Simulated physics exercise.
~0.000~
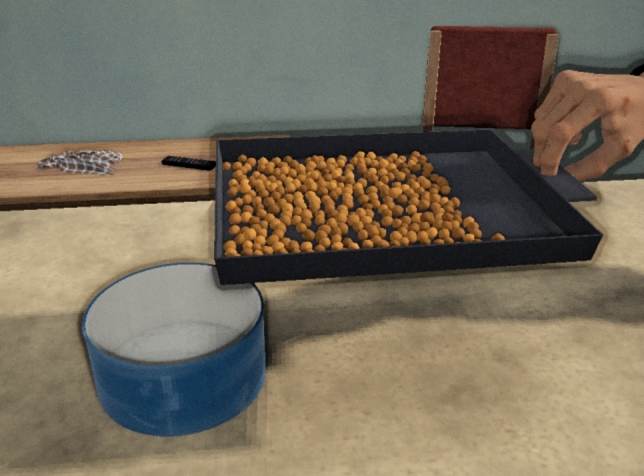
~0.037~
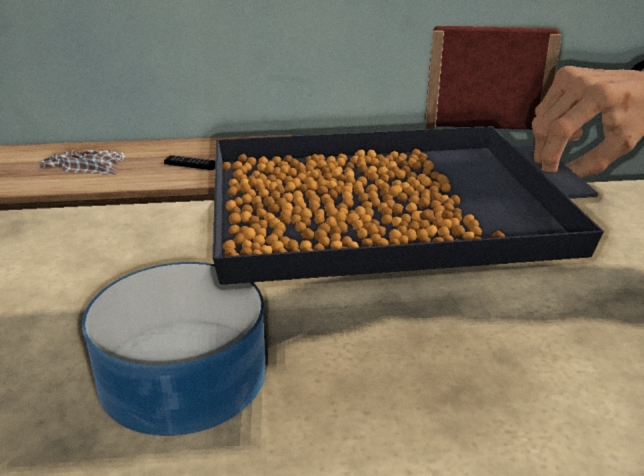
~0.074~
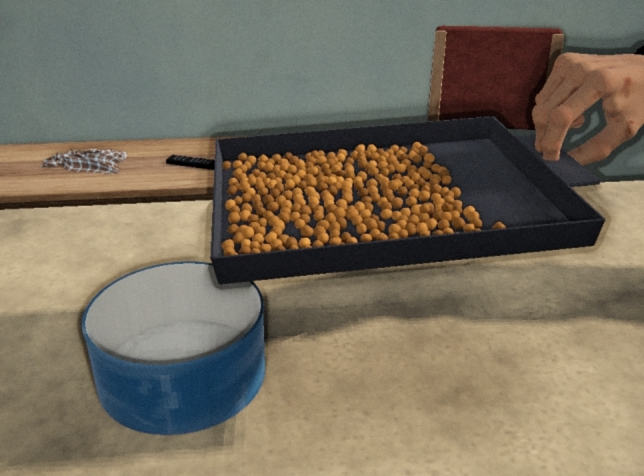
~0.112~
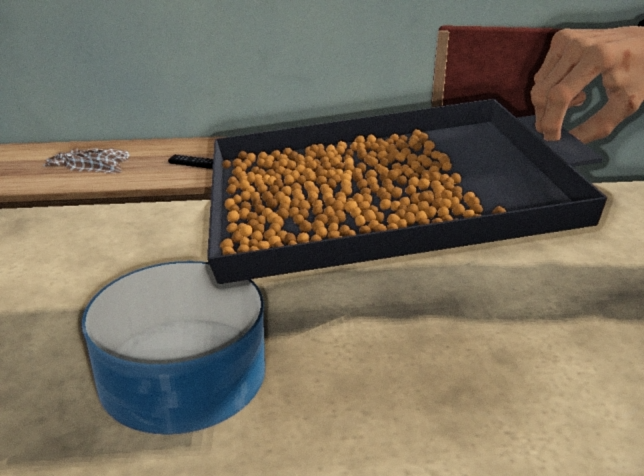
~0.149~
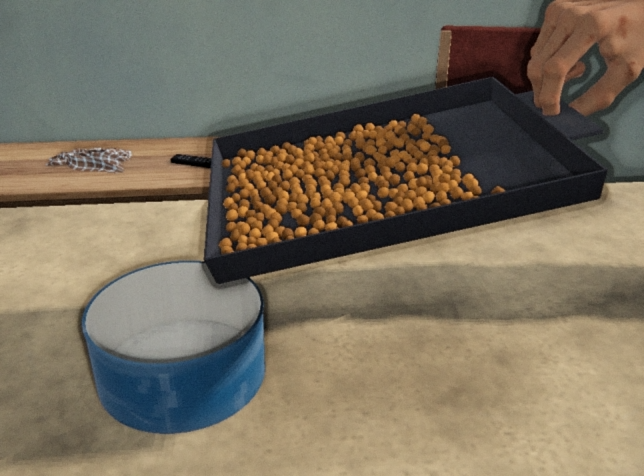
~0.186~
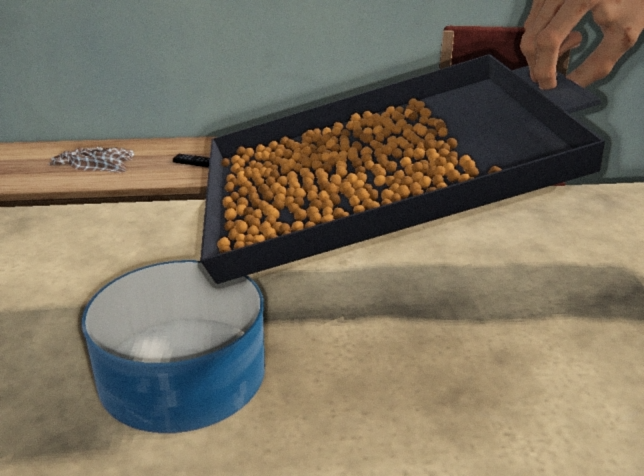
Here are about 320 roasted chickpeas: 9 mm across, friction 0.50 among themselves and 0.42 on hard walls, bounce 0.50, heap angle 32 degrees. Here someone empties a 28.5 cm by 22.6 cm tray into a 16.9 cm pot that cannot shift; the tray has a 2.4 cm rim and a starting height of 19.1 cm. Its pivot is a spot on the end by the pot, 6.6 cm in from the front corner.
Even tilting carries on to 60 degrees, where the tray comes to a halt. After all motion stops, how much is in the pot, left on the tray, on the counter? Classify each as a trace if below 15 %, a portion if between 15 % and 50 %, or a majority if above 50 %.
Pot: A trace. Left on the tray: A majority. Counter: A trace.
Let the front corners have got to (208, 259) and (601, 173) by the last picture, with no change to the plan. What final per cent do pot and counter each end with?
Pot 0 % / counter 0 %.
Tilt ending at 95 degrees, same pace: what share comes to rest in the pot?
I'd expect some 70 per cent in the pot.
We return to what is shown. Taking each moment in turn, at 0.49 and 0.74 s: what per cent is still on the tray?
Sequence: 100; 95.
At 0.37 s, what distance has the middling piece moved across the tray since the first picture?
I'd say close to 2 centimetres.
After 0.37 s, tilt 40 degrees; the tray holds 100 %, the pot 0 %.
Then, at 0.49 s, tilt 55 degrees; the tray holds 100 %, the pot 0 %.
After 0.74 s, tilt 60 degrees; the tray holds 95 %, the pot 0 %.
At rest (1.6 s), pot 5 %, tray 90 %, counter 5 %.
